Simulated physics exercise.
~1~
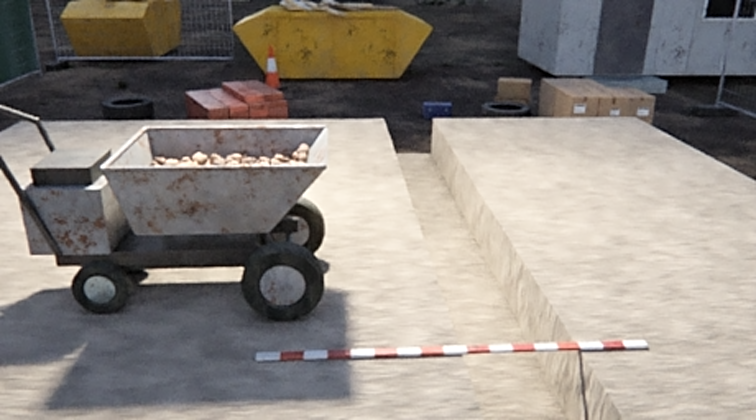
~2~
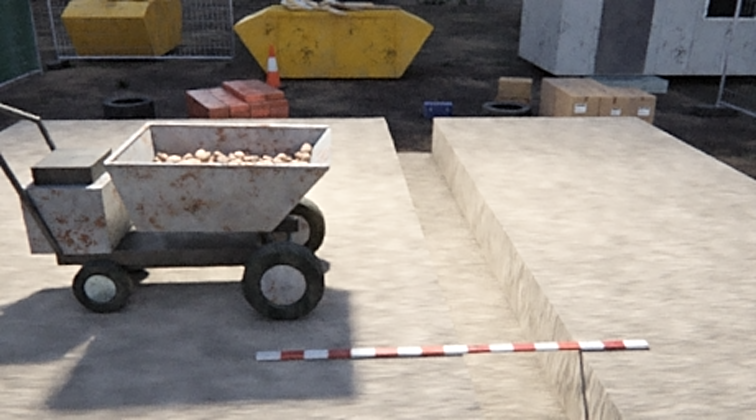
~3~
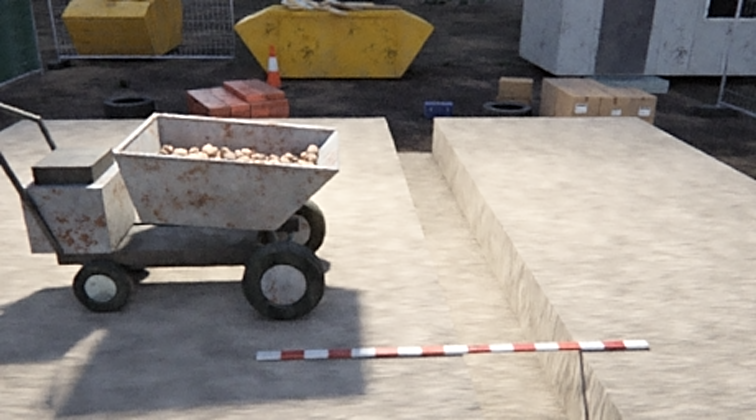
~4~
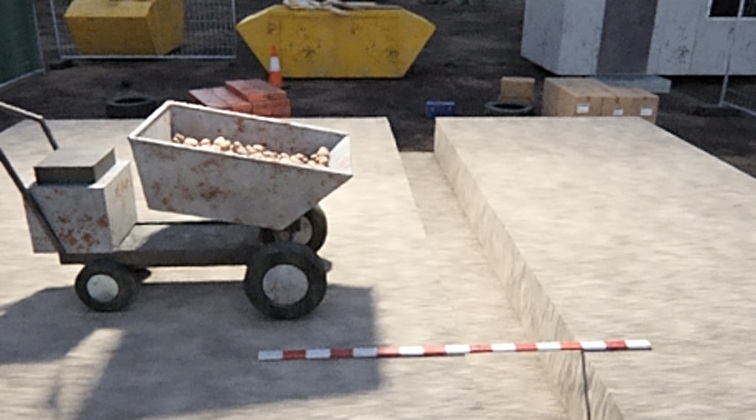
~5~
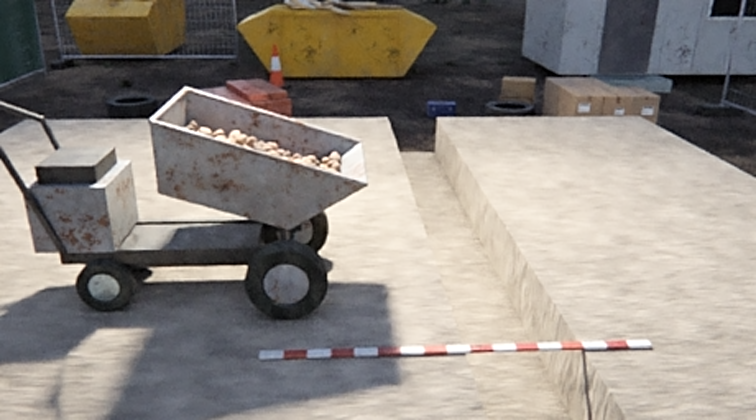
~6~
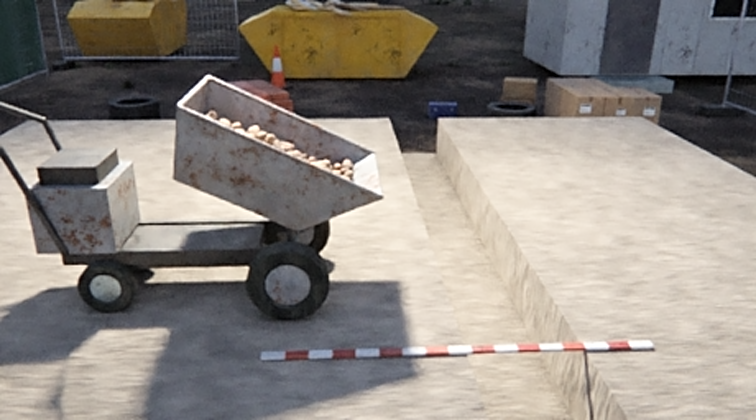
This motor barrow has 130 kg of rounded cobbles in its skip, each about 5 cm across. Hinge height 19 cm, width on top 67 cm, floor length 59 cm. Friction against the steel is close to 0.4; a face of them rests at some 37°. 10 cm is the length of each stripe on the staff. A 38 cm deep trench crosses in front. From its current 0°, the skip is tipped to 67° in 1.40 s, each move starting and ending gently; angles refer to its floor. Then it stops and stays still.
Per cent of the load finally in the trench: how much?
Approx. 85 %.
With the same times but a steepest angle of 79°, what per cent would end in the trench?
Close to 70 per cent then.
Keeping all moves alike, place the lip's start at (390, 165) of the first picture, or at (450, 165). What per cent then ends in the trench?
About 100 per cent from the first spot, about 55 from the second.
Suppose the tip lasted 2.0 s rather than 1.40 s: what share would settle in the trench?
It'd be some 85 per cent.
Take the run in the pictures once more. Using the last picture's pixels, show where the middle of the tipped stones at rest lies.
The tipped stones centre close to (480, 334).
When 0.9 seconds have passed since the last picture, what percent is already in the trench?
I'd say near 15 per cent at that time.
Then, 0.5 s after the last picture the floor is at 57°, 100 % in the skip; the foremost stones are at (393, 221).
Then, 0.9 s after the last picture the floor is at 67°, 74 % in the skip, 11 % short of the trench, 15 % in the trench; the foremost stones are at (498, 323).
Then, 1.3 s after the last picture the floor is at 67°, 37 % in the skip, 14 % short of the trench, 49 % in the trench; the foremost stones are at (524, 323).
Then, 3.2 s after the last picture the floor is at 67°, 0 % in the skip, 15 % short of the trench, 85 % in the trench; the foremost stones are at (521, 316).
